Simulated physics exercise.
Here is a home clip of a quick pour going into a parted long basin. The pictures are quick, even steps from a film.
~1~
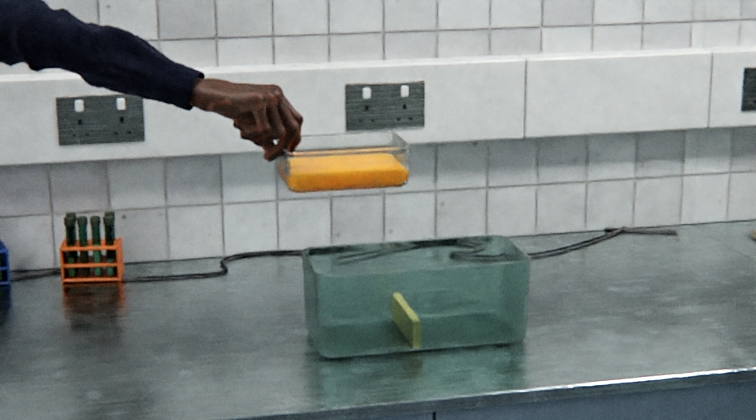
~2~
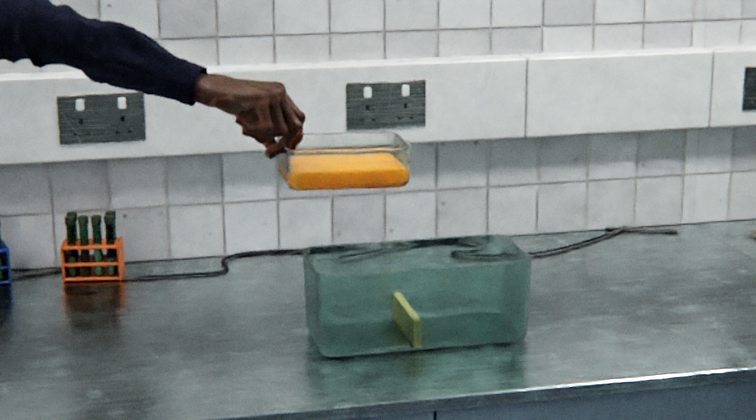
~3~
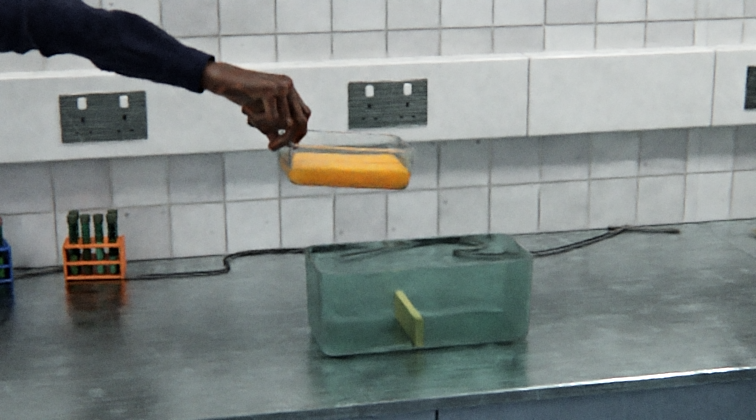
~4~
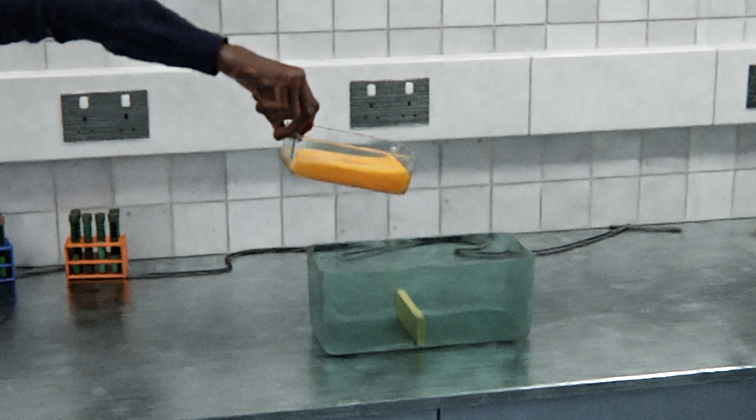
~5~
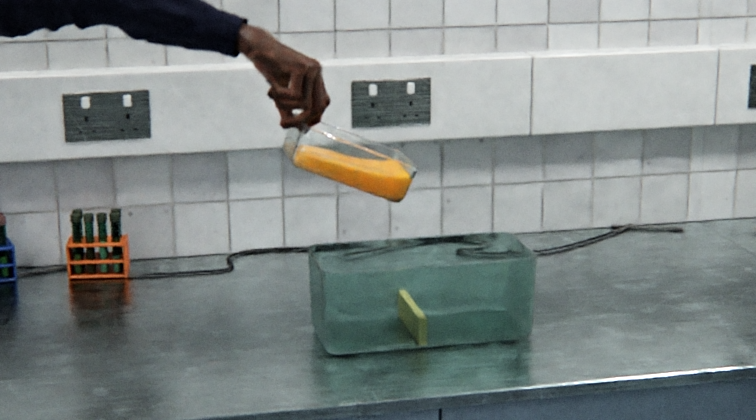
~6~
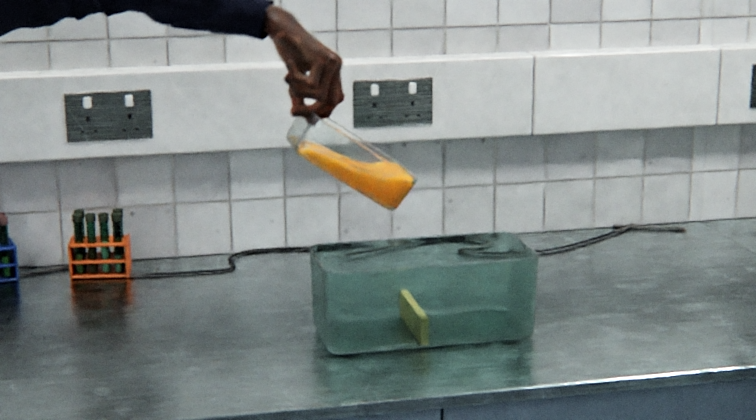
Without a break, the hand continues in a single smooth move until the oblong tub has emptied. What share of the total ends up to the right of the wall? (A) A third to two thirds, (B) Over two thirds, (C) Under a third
The answer is B.
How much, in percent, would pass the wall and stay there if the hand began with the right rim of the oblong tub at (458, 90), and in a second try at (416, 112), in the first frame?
Roughly 85 in a hundred the first time and 75 in a hundred the second.
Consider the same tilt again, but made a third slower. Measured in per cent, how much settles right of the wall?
Estimate: Around 70 %.
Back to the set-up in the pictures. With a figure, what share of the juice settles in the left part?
I'd put it near 20 per cent.
A moment on, the oblong tub is tipped on its side and 9 per cent is still to pour, 0 is left of the wall and 39 right of it.
Next, the oblong tub is tipped on its side and 2 per cent is still to pour, 11 is left of the wall and 82 right of it.
Then the oblong tub is tipped on its side and 0 per cent is still to pour, 18 is left of the wall and 77 right of it.
Later the oblong tub is tipped on its side and 0 per cent is still to pour, 20 is left of the wall and 77 right of it.
Finally, 20 per cent lies left of the wall, 78 right of it and 2 outside.
